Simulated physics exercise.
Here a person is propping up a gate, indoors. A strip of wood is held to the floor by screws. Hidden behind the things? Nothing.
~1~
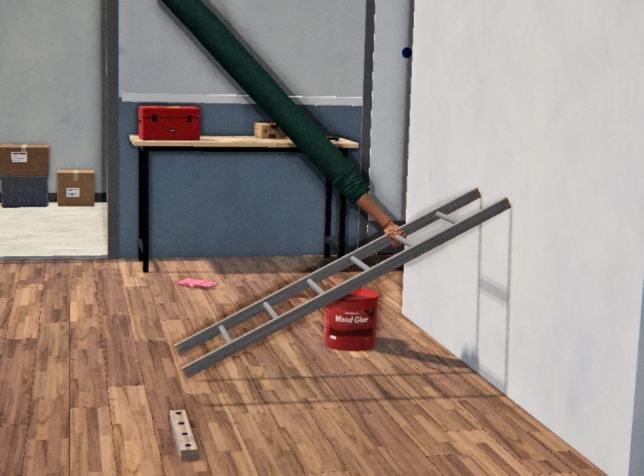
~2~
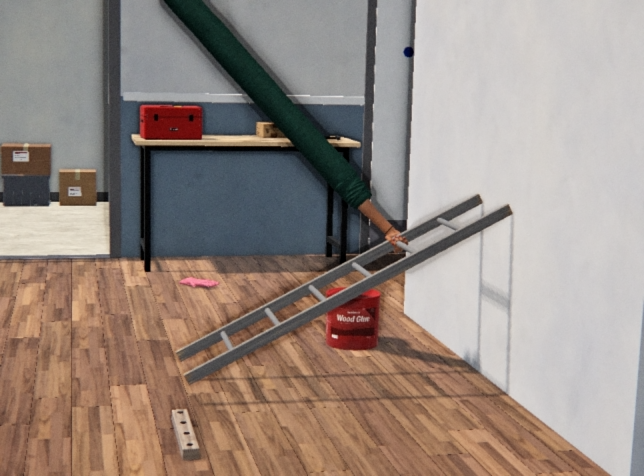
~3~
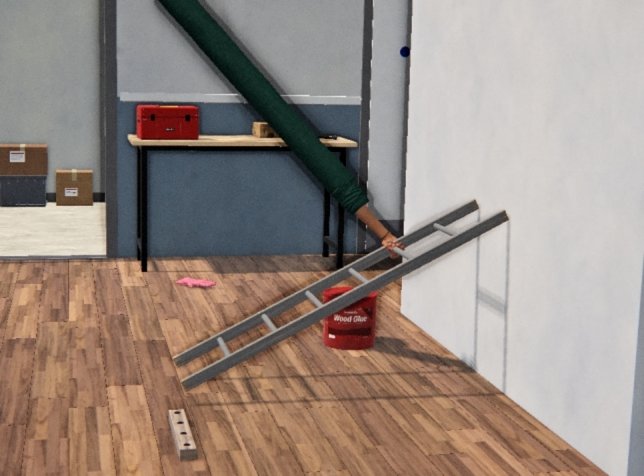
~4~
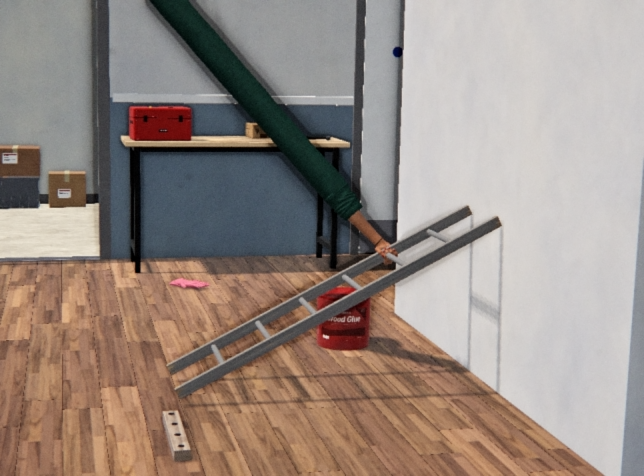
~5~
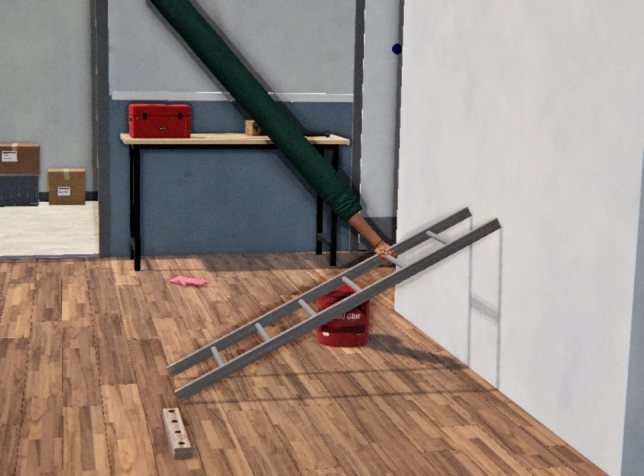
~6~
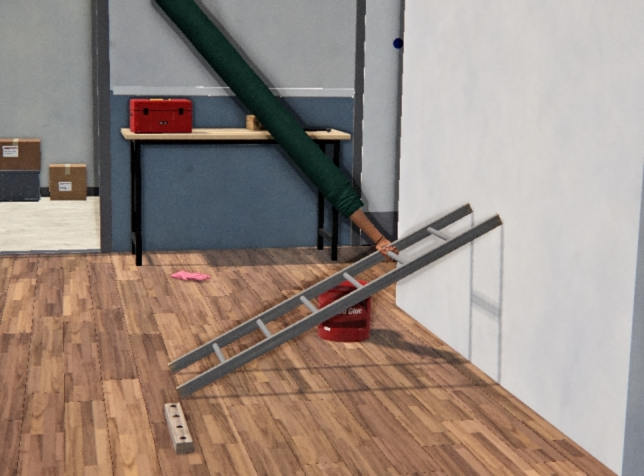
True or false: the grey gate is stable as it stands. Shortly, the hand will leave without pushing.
False.
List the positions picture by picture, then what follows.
Still on the way; grey gate (340, 277); batten (183, 434), in the first picture.
Still on the way; grey gate (342, 284); red pail (353, 318), in the second picture.
Still on the way; grey gate (338, 290); batten (182, 434), in the third picture.
Still on the way; grey gate (332, 296); red pail (343, 318), in the fourth picture.
Still on the way; grey gate (332, 298); batten (176, 432), in the fifth picture.
In place, still held; grey gate (333, 295); red pail (345, 310), in the sixth picture.
Then, 0.28 s after the last picture, grey gate tipped 11° from how it was near (320, 327).
Then, 0.44 s after the last picture, grey gate tipped 27° from how it was near (309, 369).
At rest, the grey gate slides out and falls, near (308, 373); the bystanders in place.
